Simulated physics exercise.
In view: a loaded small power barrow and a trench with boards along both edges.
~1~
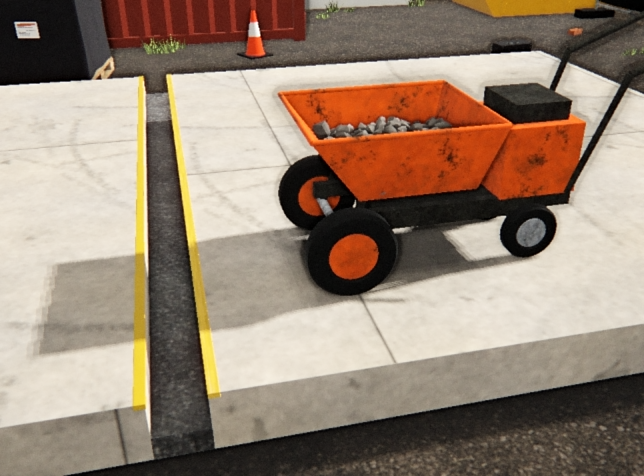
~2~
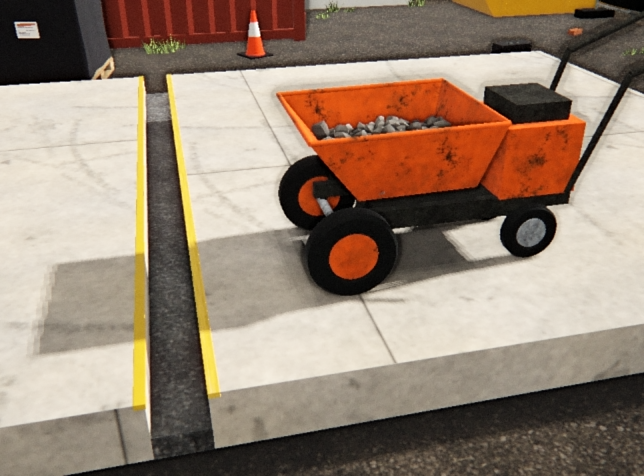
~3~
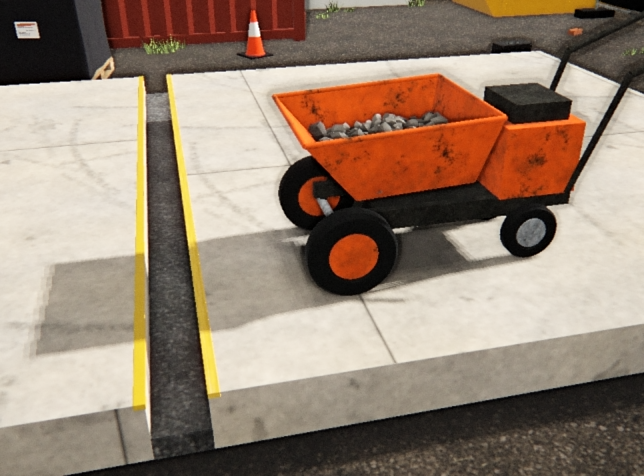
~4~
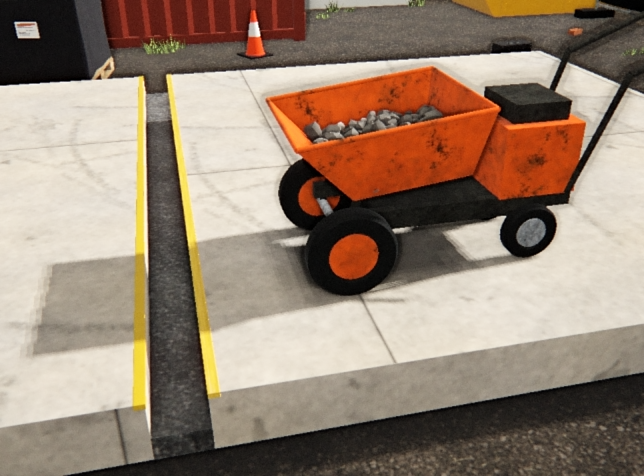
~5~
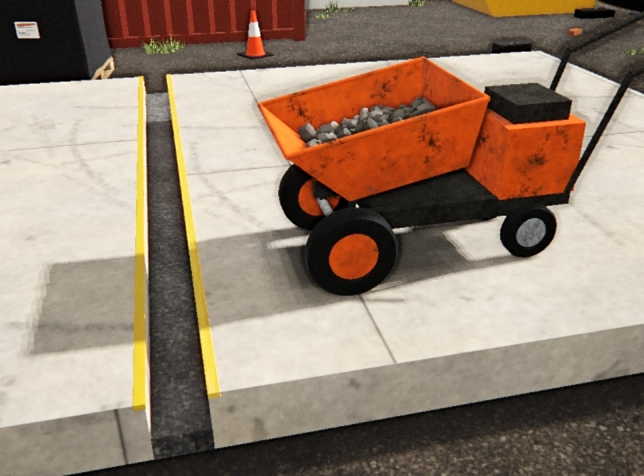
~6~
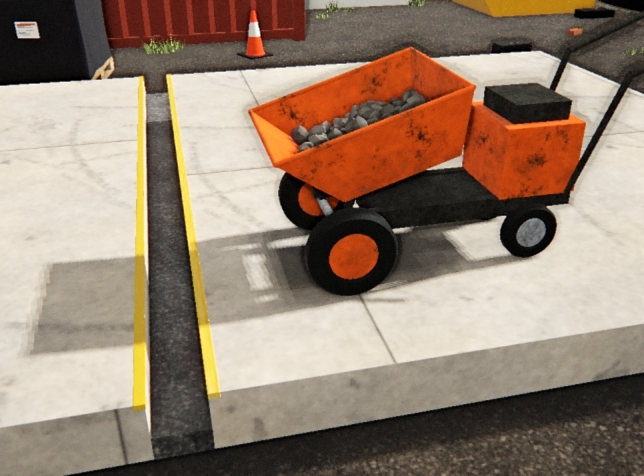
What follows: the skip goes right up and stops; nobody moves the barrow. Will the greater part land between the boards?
The trench takes more than half.
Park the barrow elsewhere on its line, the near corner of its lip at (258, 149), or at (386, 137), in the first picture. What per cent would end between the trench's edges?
Roughly 60 per cent, and 10 per cent.
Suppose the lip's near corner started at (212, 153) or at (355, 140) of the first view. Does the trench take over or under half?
First the smaller part, then below a half.
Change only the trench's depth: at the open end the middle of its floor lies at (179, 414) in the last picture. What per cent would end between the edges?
Near 60 %.
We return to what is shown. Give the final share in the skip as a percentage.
Near 0 %.
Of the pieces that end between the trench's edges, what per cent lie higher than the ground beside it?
Near 15 %.
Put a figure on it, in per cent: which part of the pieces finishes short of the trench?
About 20 per cent.
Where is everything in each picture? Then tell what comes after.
The first picture shows lip of the skip near (312, 144), level; top of the load near (394, 141), broken stones; first edge of the trench near (207, 345); far edge near (139, 355), the trench under half as wide as the skip, and about as deep as wide.
The second picture shows lip of the skip near (311, 144), level; top of the load near (403, 136).
The third picture shows lip of the skip near (305, 147), tipped barely; top of the load near (399, 134).
The fourth picture shows lip of the skip near (297, 151), tipped a little; top of the load near (405, 122).
The fifth picture shows lip of the skip near (287, 157), tipped a little; top of the load near (408, 118).
The sixth picture shows lip of the skip near (276, 165), tipped clearly; top of the load near (409, 115); first edge of the trench near (207, 345); far edge near (139, 355).
Shortly afterwards, skip tipped steeply; the whole lot in the skip.
Next, skip tipped right over; the bulk in the skip; a little short of the trench; a little in or heaped over the trench.
Some moments later, skip tipped right over; a little in the skip; near a quarter short of the trench; near two thirds in or heaped over the trench; only a few beyond it.
In the end, skip tipped right over; only a few in the skip; near a quarter short of the trench; the bulk in or heaped over the trench; only a few beyond it.
